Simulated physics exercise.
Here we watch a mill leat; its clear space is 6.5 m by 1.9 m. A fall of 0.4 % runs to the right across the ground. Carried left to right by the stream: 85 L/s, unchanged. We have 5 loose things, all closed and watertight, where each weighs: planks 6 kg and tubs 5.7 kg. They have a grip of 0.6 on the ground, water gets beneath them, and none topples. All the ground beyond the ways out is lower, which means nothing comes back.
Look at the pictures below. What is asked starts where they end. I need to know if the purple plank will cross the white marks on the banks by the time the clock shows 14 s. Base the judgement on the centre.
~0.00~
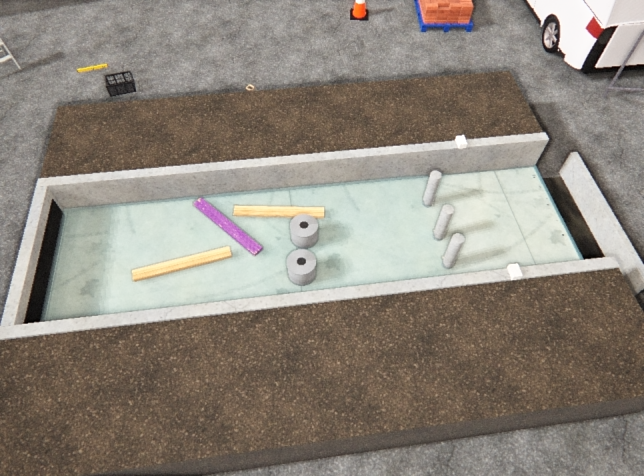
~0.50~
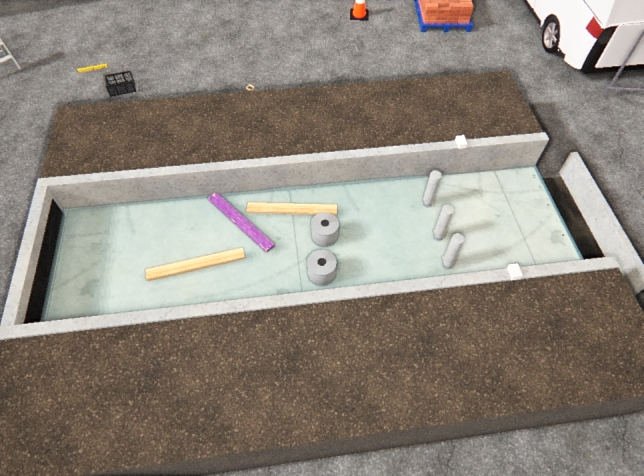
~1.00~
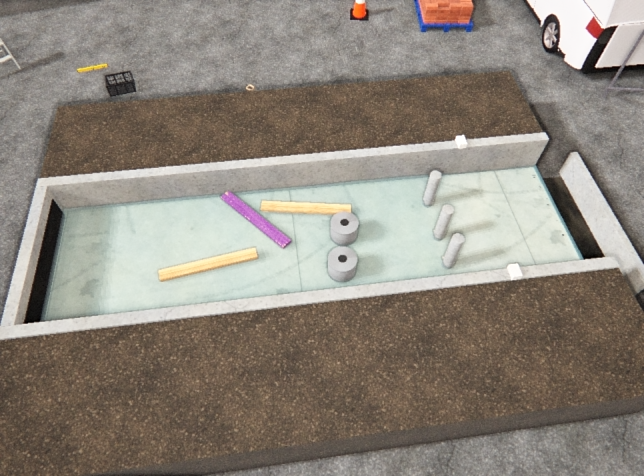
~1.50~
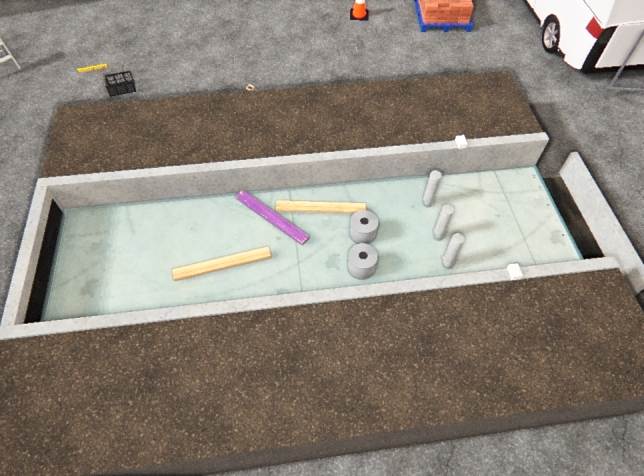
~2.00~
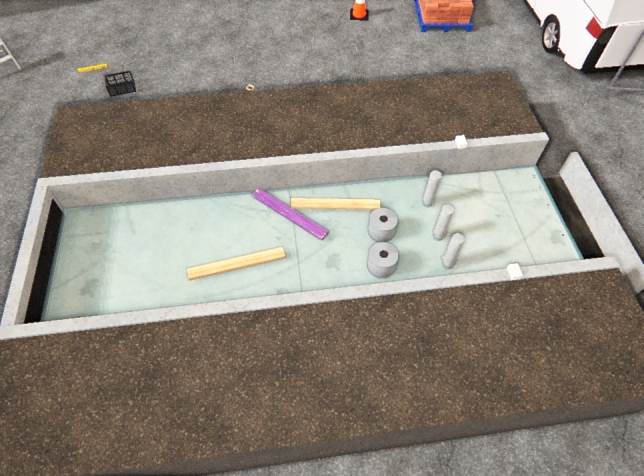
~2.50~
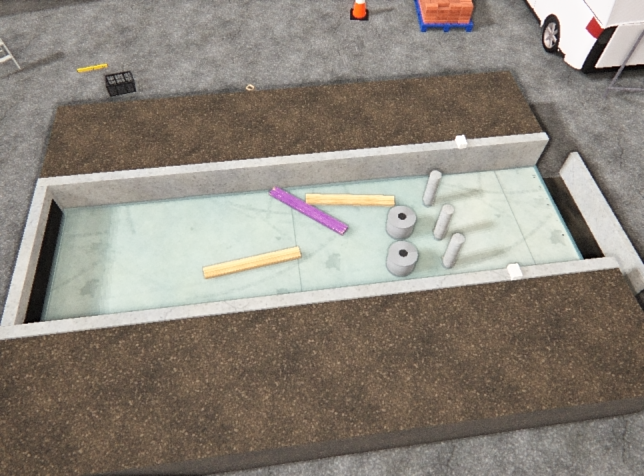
My call: The purple plank ends up beyond them.
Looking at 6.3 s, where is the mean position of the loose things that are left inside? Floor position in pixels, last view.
Close to pixel (459, 222).
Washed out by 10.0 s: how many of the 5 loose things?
I get 3 in all.
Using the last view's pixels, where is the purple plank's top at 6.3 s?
Position estimate: Close to (440, 210).
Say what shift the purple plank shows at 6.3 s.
Roughly 300 centimetres by that point.
After 3.5 s the purple plank is near (343, 206), 1.6 m from its start, afloat; 0 of 5 are over the mark; 5 afloat.
After 6.3 s the purple plank is near (440, 210), 2.9 m from its start, aground; 2 of 5 are over the mark; 2 afloat.
After 10.0 s the purple plank has gone out; 3 of 5 are over the mark; 1 afloat.
After 14.0 s the purple plank has gone out; 4 of 5 are over the mark; 1 afloat.
